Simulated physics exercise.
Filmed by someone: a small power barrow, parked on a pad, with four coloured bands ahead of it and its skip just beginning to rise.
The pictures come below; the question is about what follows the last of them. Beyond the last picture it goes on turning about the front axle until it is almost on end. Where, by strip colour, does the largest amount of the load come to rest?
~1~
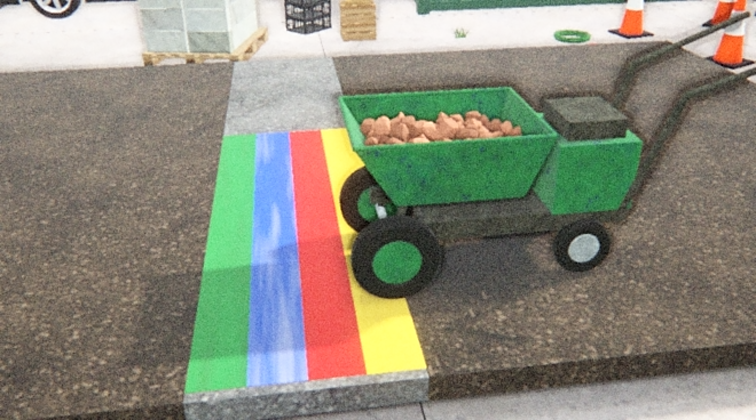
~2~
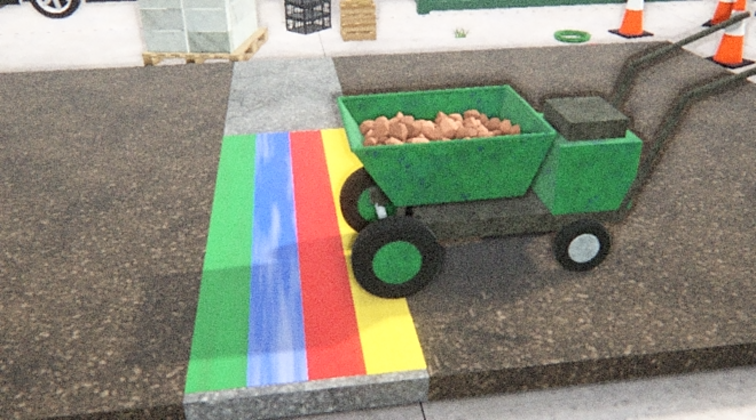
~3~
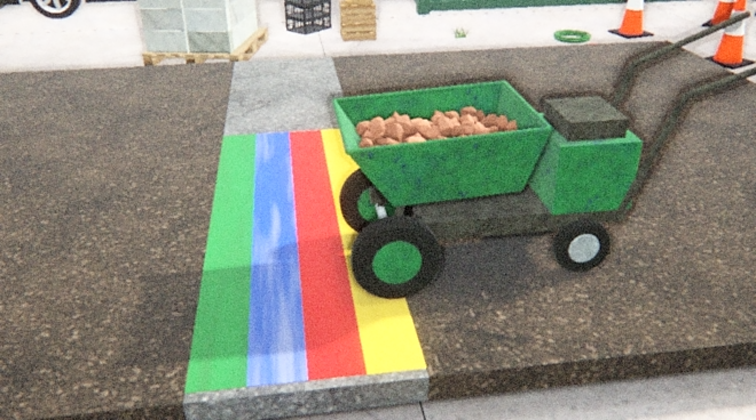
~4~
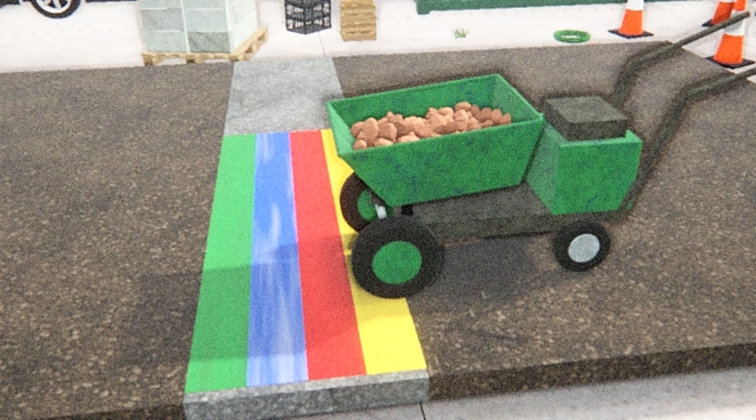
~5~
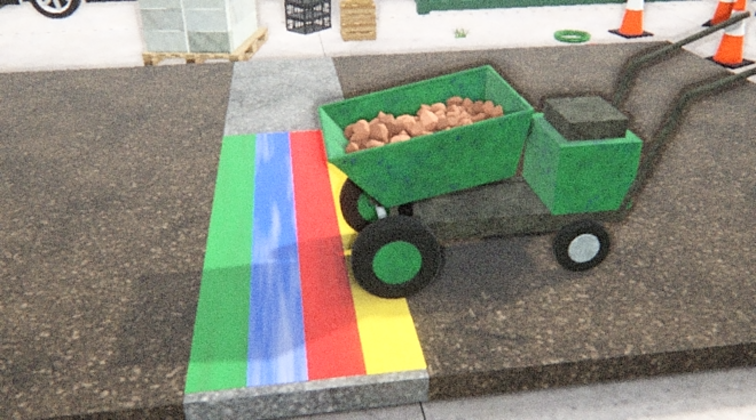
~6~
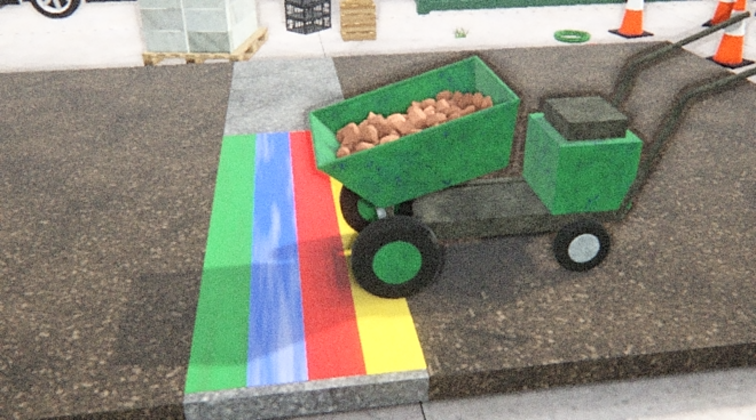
On the green strip.
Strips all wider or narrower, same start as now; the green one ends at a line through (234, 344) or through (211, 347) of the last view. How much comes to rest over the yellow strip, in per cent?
Shares in turn: 0 %; 0 %.
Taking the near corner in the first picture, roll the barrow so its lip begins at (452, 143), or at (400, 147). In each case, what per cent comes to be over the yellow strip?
First try: Some 10 %; second try: 0 %.
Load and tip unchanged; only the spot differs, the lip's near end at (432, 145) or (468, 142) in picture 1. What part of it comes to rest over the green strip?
It works out to 20 per cent in the first case and 10 per cent in the second.
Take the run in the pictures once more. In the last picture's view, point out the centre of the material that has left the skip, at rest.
The centre comes to rest close to (222, 270).
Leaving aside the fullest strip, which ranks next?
It's blue next.
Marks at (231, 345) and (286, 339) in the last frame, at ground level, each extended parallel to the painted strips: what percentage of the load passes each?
Roughly 60 per cent, then roughly 90 per cent.
Soon, skip tipped steeply; all in the skip.
A while on, skip tipped right over; nearly all in the skip; a stray few over the blue strip; a stray few over the green strip.
Towards the end, skip tipped right over; about a third in the skip; a small part over the blue strip; about a third over the green strip; about a quarter off the paint.
Finally, skip tipped right over; a small part in the skip; none over the yellow strip; none over the red strip; about a quarter over the blue strip; about a third over the green strip; about a quarter off the paint.
